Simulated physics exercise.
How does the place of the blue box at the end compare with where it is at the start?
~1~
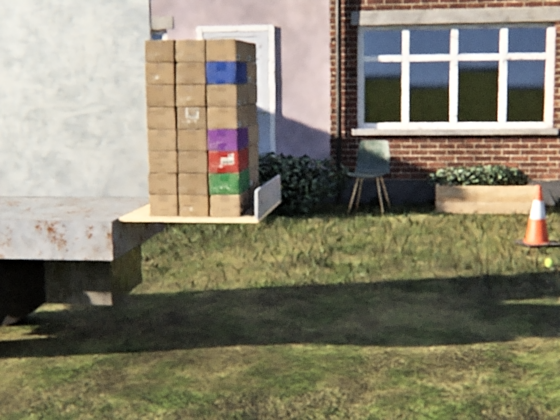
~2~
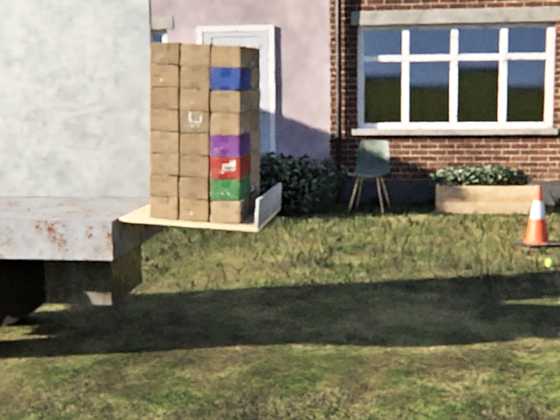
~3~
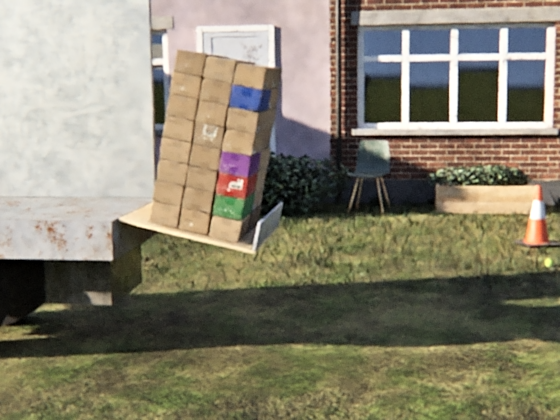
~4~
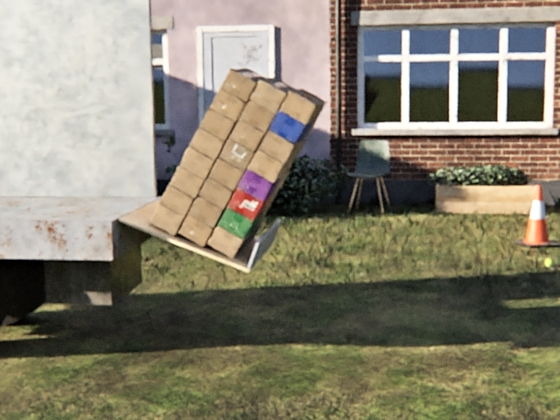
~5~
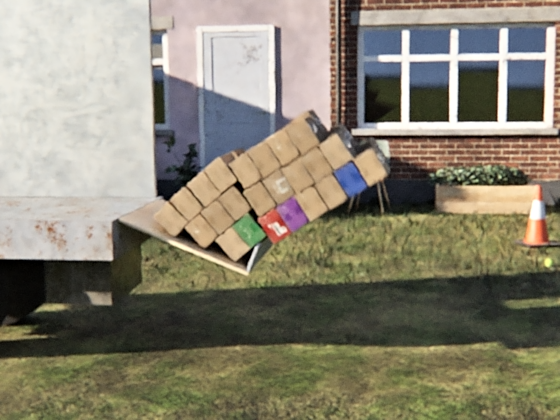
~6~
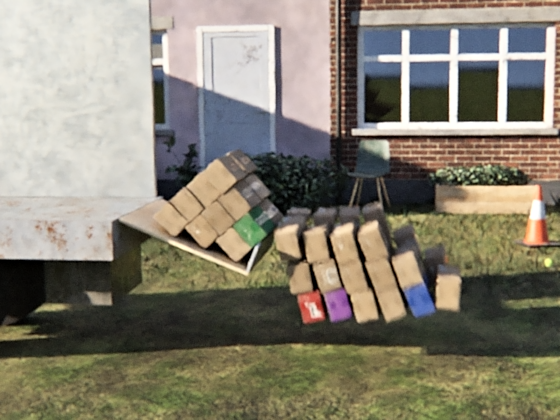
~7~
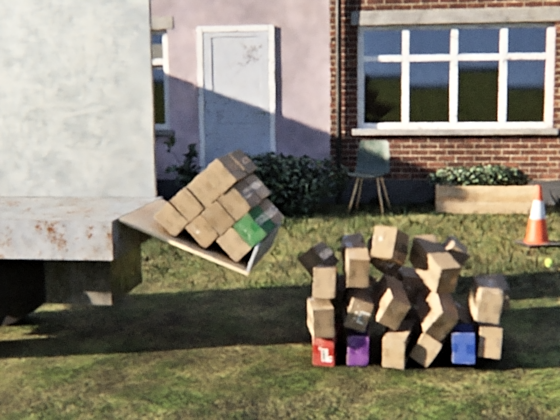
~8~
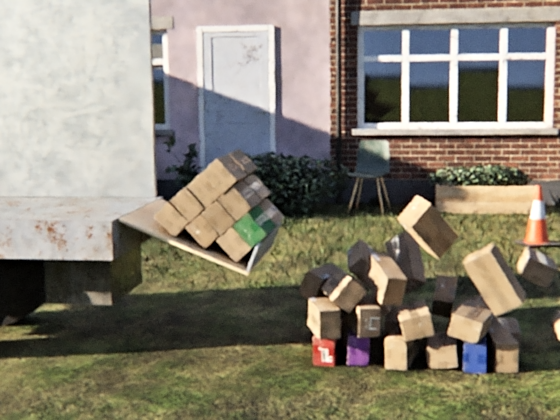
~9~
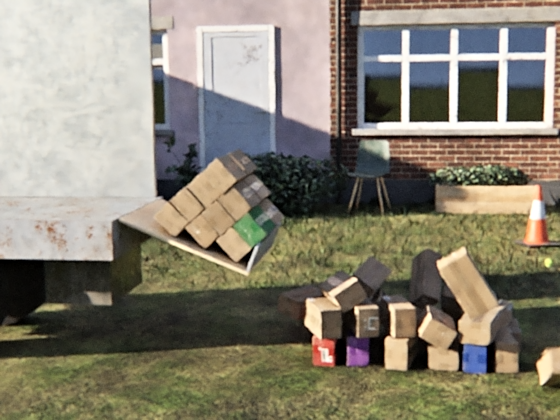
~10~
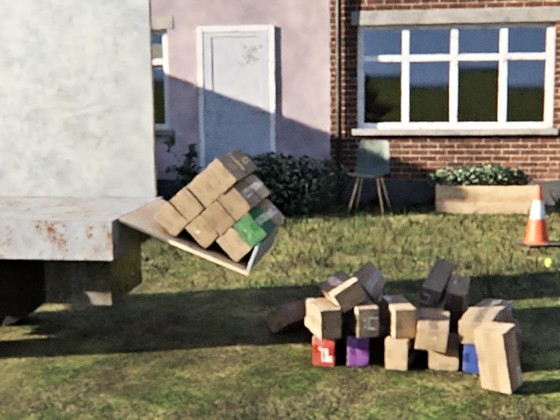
At the start the blue box is near the top of the upright stack on the platform. By the end it is on the grass, lower down and well to the right, among the fallen boxes.
The clip opens on a tall stack of brown boxes, with blue, purple, red and green ones among them, standing on a platform at the back of a lorry beside a lawn. The platform tips down to the right, and the stack leans with it. The leaning grows until the upper part swings far out over the platform's edge. Most of the boxes then drop onto the grass, where they tumble and scatter. At the end the purple, red and blue boxes lie in the heap on the lawn, while the green box stays with a smaller, tilted group on the sloping platform.
